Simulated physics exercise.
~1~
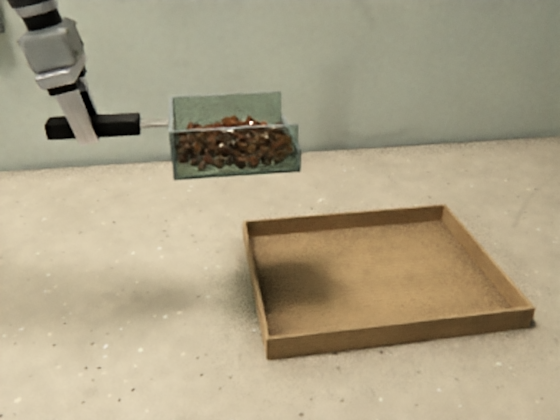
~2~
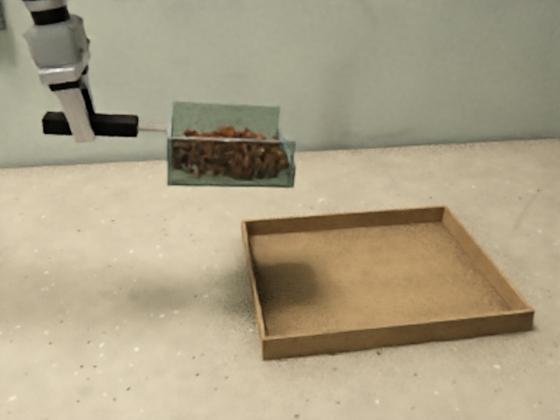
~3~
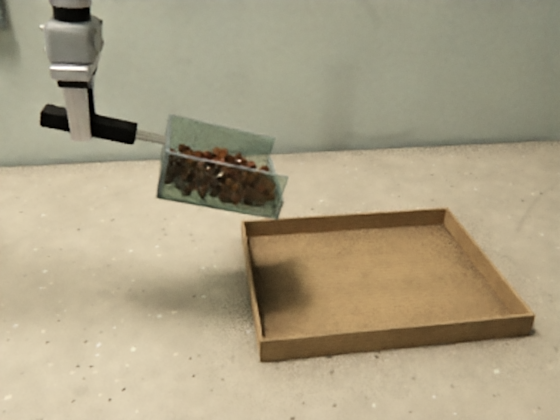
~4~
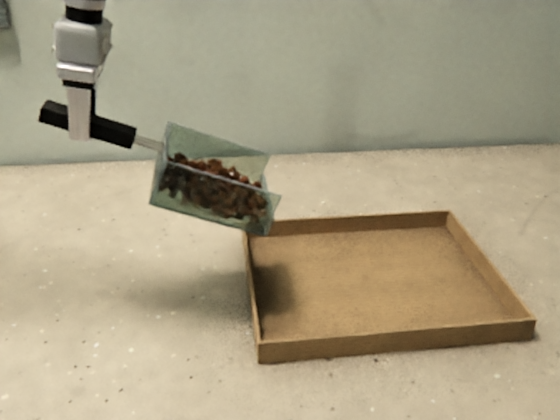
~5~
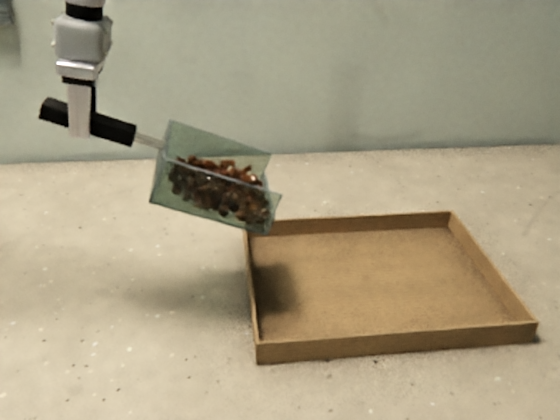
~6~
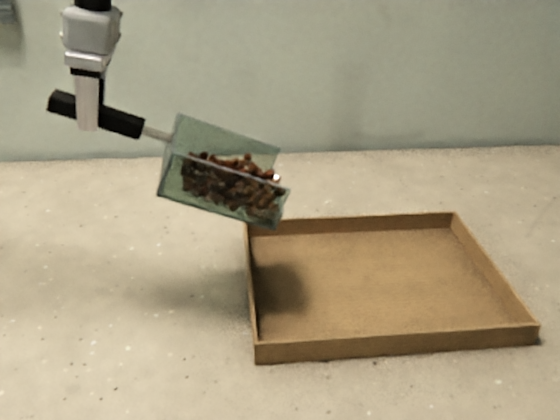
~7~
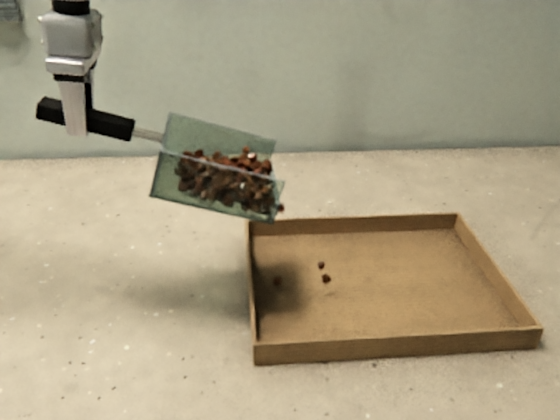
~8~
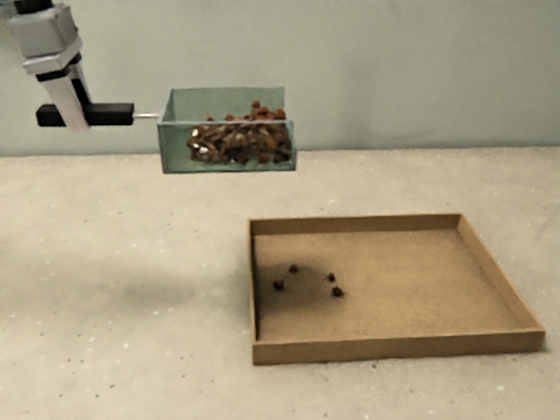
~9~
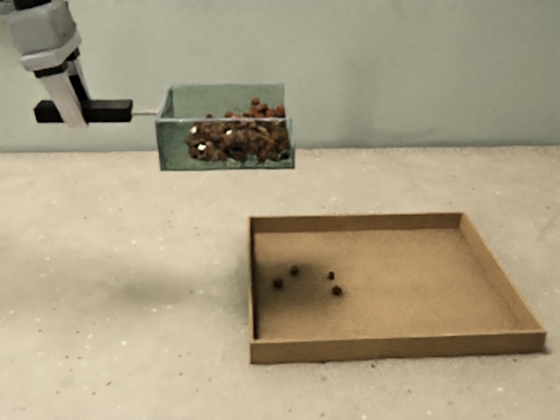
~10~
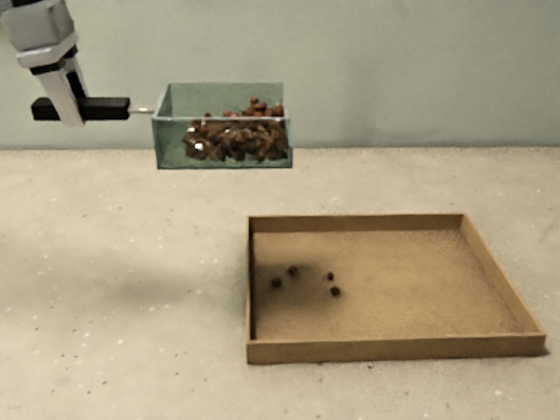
We see a robotic arm holding a clear greenish box of brown pellets beside a shallow tray; it lowers and tips the box toward the tray, a few pellets drop in, then it levels and raises the box, ending with four pellets in the tray and most still inside.
